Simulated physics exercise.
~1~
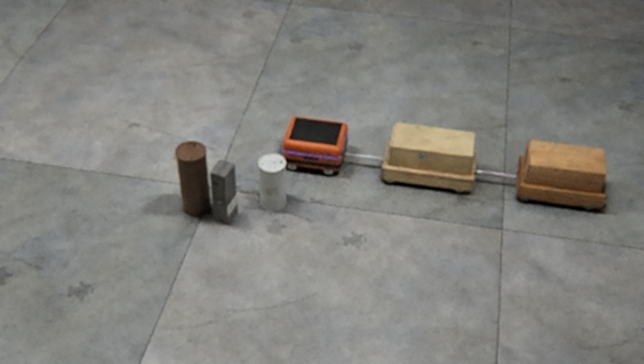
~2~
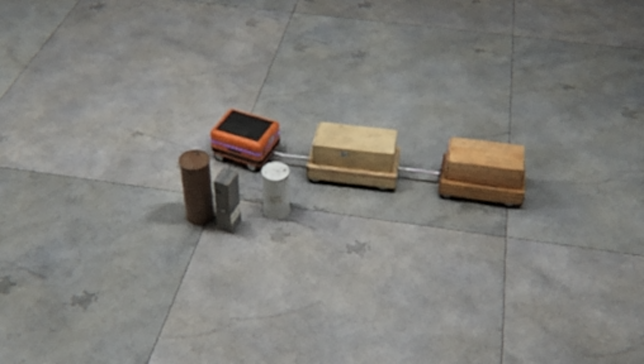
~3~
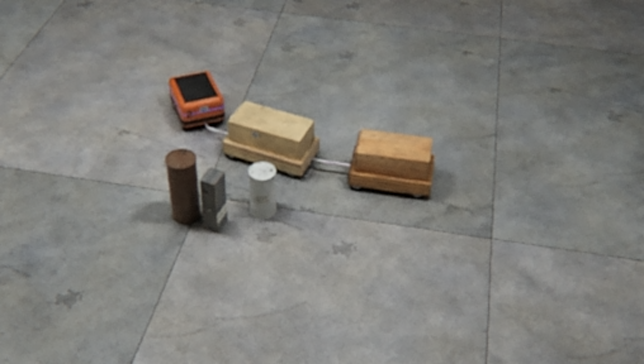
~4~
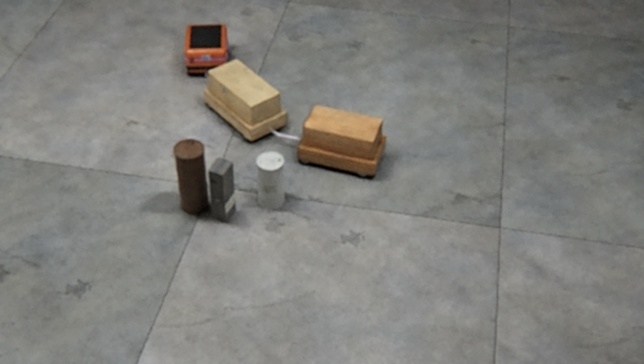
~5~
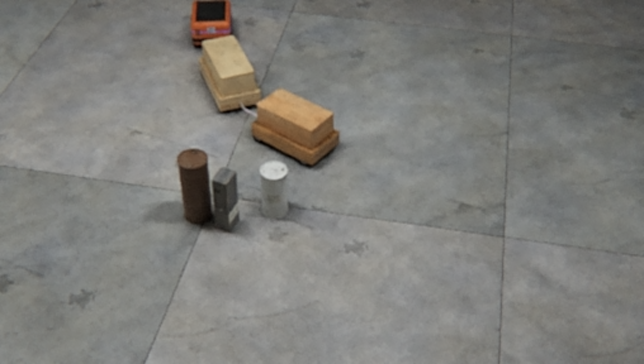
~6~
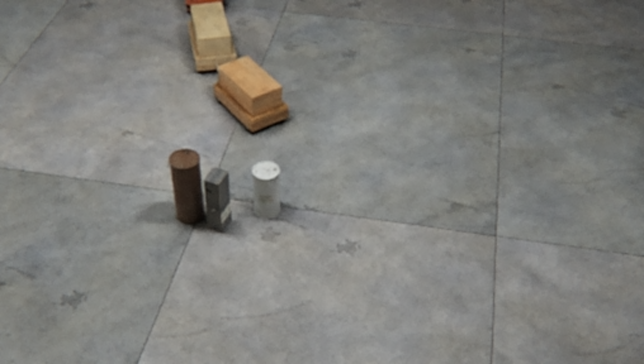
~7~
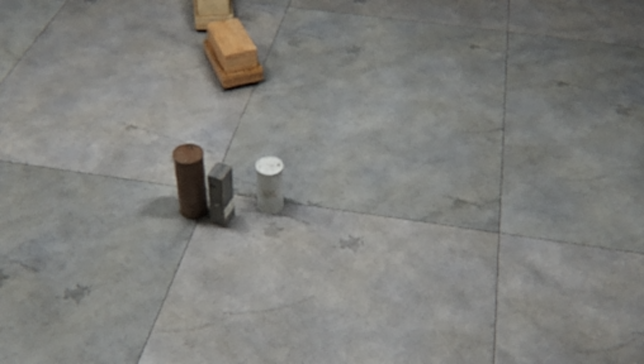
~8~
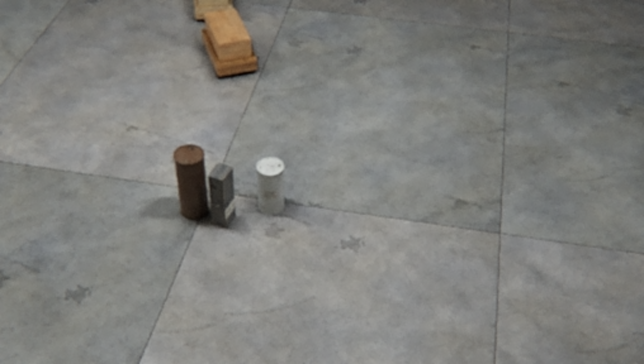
An orange tug pulls two carts left, then turns away past three objects that stay still.
